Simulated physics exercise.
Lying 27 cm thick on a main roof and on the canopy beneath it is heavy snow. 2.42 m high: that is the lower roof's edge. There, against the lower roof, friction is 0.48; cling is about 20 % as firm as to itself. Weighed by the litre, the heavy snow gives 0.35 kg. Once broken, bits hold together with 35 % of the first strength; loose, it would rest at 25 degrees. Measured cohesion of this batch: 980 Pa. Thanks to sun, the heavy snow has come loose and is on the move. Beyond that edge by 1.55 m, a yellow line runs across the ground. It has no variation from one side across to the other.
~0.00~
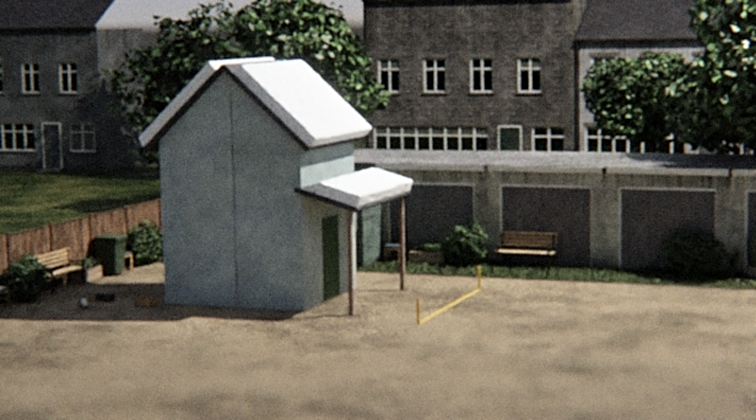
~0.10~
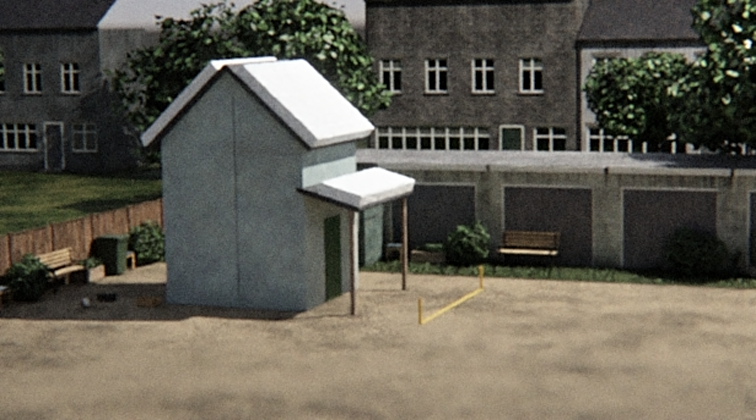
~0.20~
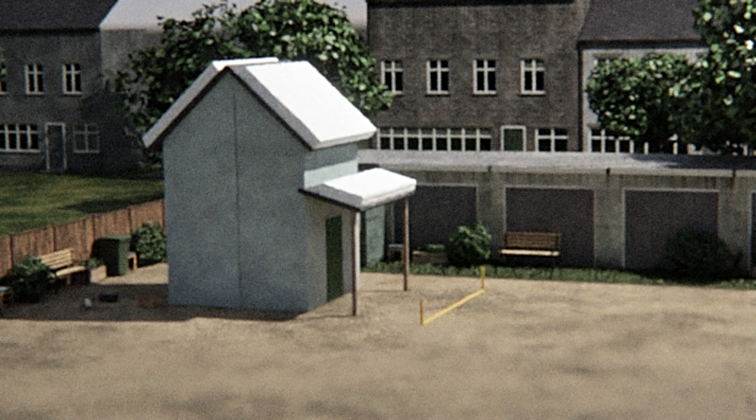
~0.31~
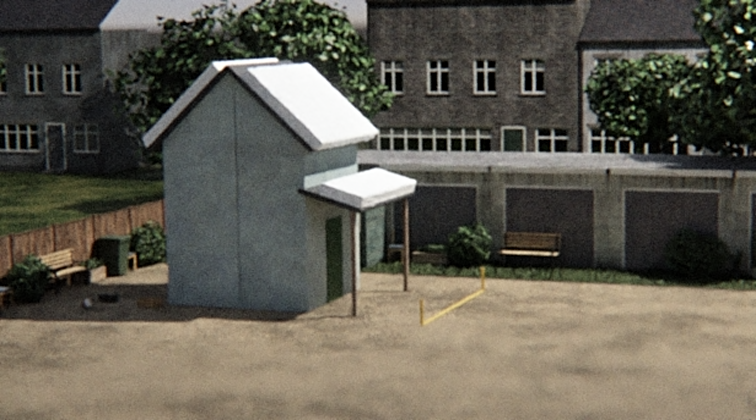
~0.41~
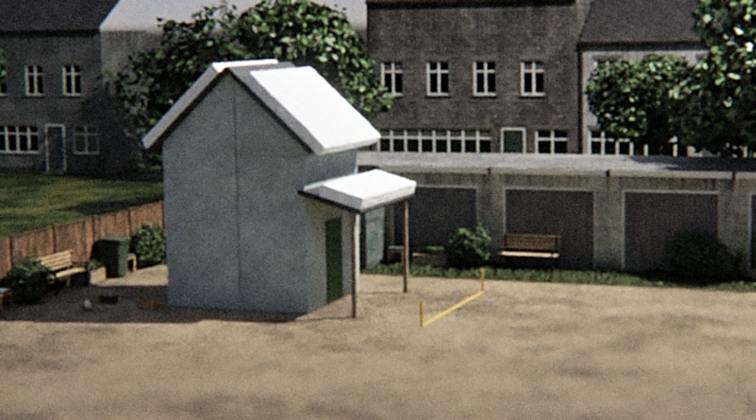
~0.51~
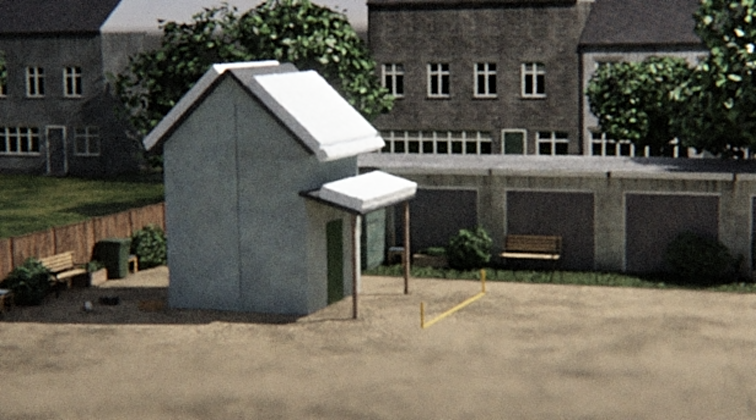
At first, thick white snow covers both roofs of a small pale-blue building beside a sandy yard. The snow on the upper roof's right slope slides slightly down, slowly and then a little faster, until it juts past the edge above the lower roof, whose own snow stays in place.
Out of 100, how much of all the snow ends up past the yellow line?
About 22 %.
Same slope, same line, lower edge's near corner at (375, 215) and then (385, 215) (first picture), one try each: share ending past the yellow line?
Close to 14 % on the first try, close to 8 % on the next.
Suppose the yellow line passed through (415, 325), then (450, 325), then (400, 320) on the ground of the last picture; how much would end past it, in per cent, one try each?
First try around 30 per cent, second around 10 per cent, third around 45 per cent.
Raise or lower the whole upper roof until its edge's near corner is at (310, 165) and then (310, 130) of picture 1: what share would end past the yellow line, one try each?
The first try gives about 7 % and the second about 40 %.
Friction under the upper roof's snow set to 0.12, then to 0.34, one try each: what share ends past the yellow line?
Try 1: 50 %; try 2: 35 %.
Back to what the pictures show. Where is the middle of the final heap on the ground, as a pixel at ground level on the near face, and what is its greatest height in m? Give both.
You'd find it near (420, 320), piled some 0.3 m high.
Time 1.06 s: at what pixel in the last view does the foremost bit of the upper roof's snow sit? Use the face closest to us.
Roughly at (351, 189).
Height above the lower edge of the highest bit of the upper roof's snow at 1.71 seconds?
0.9 m, more or less.
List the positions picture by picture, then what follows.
The first picture shows leading edge of the heavy snow at (310, 141).
The second picture shows leading edge of the heavy snow at (312, 141), its middle shifted 1.0 cm.
The third picture shows leading edge of the heavy snow at (315, 143), its middle shifted 4.2 cm, 2 % of it past the upper edge, in one piece.
The fourth picture shows leading edge of the heavy snow at (317, 144), its middle shifted 9.6 cm, 4 % of it past the upper edge, in one piece.
The fifth picture shows leading edge of the heavy snow at (319, 140), its middle shifted 17 cm, 8 % of it past the upper edge, in one piece.
The sixth picture shows leading edge of the heavy snow at (324, 152), its middle shifted 28 cm, 12 % of it past the upper edge, cracking.
After 1.06 s, none is below the lower edge and 0 % is past the line.
After 1.71 s, 11 % is below the lower edge and 0 % is past the line.
After 2.35 s, 62 % is below the lower edge and 15 % is past the line.
After 3.00 s, 63 % is below the lower edge and 22 % is past the line.
After 4.60 s, at the end, 63 % is below the lower edge and 22 % is past the line.
